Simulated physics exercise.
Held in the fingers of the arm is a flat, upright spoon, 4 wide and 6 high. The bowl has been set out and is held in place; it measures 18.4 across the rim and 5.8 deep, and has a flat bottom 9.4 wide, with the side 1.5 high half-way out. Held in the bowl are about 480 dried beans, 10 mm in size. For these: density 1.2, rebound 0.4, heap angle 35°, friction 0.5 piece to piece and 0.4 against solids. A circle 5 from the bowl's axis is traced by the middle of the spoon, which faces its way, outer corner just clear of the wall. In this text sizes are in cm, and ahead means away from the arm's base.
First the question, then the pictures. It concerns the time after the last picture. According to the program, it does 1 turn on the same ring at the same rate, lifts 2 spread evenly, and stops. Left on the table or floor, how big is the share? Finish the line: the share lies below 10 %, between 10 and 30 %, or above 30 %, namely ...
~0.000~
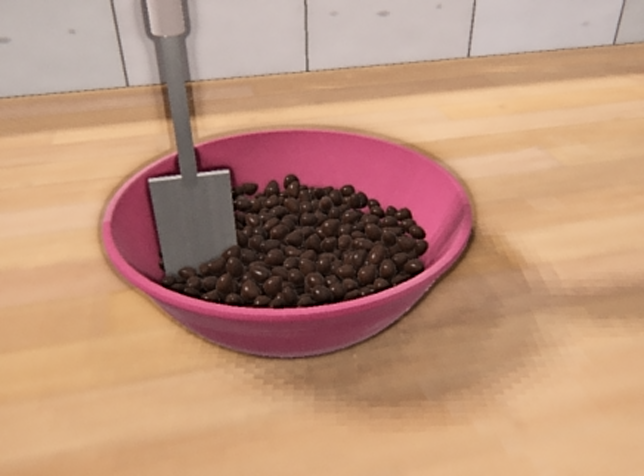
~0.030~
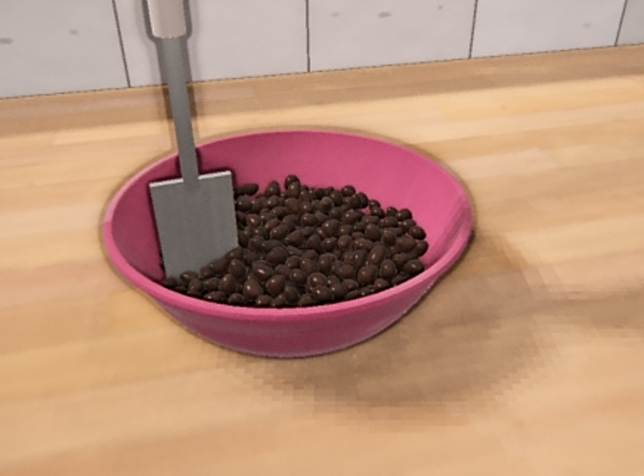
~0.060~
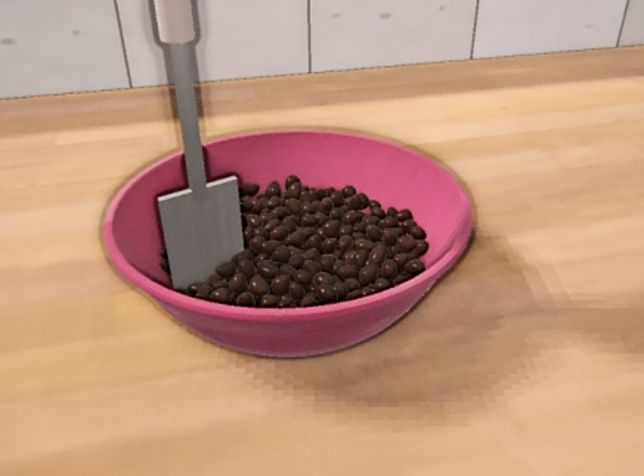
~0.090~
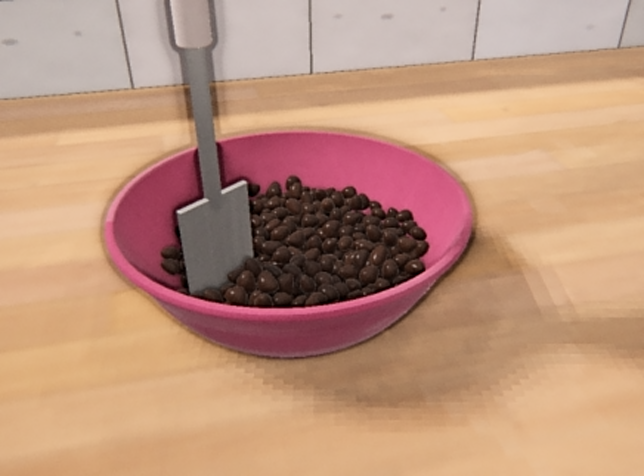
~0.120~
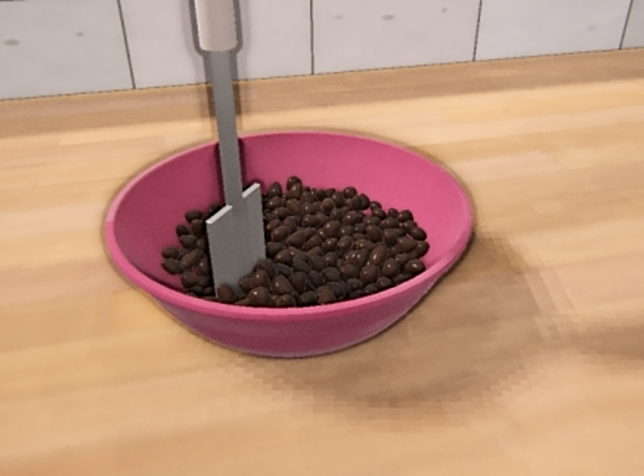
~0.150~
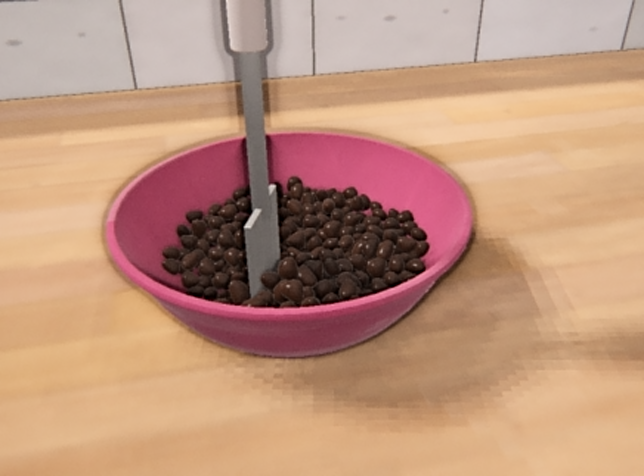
... below 10 %.
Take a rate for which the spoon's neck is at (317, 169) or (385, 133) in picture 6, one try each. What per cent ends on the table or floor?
Some 10 and 15 %.
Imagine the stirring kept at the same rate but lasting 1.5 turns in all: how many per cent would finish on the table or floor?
Estimate: Near 5 %.
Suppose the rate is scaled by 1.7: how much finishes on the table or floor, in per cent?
I'd put it near 15 %.
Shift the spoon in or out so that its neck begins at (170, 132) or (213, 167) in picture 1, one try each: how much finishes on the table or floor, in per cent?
0 and 0 per cent.
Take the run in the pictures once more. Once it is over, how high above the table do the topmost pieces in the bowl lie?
Top height: Around 5.5 cm.
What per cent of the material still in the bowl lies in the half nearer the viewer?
Close to 45 in a hundred.
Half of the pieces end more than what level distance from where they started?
Something like 2 centimetres, give or take.
By 0.38 s, 179° round, highest piece 8 above the table; 473 in the bowl, 1 on the table or floor, 1 in flight or on the tool.
By 0.60 s, 293° round, highest piece 7 above the table; 462 in the bowl, 9 on the table or floor, 4 in flight or on the tool.
By 0.91 s, 0° round, highest piece 5 above the table; 459 in the bowl, 16 on the table or floor.
By 1.61 s, 0° round, highest piece 5 above the table; 459 in the bowl, 16 on the table or floor.
Final count, 459 in the bowl, 16 on the table or floor. That is 3 % on the table or floor.
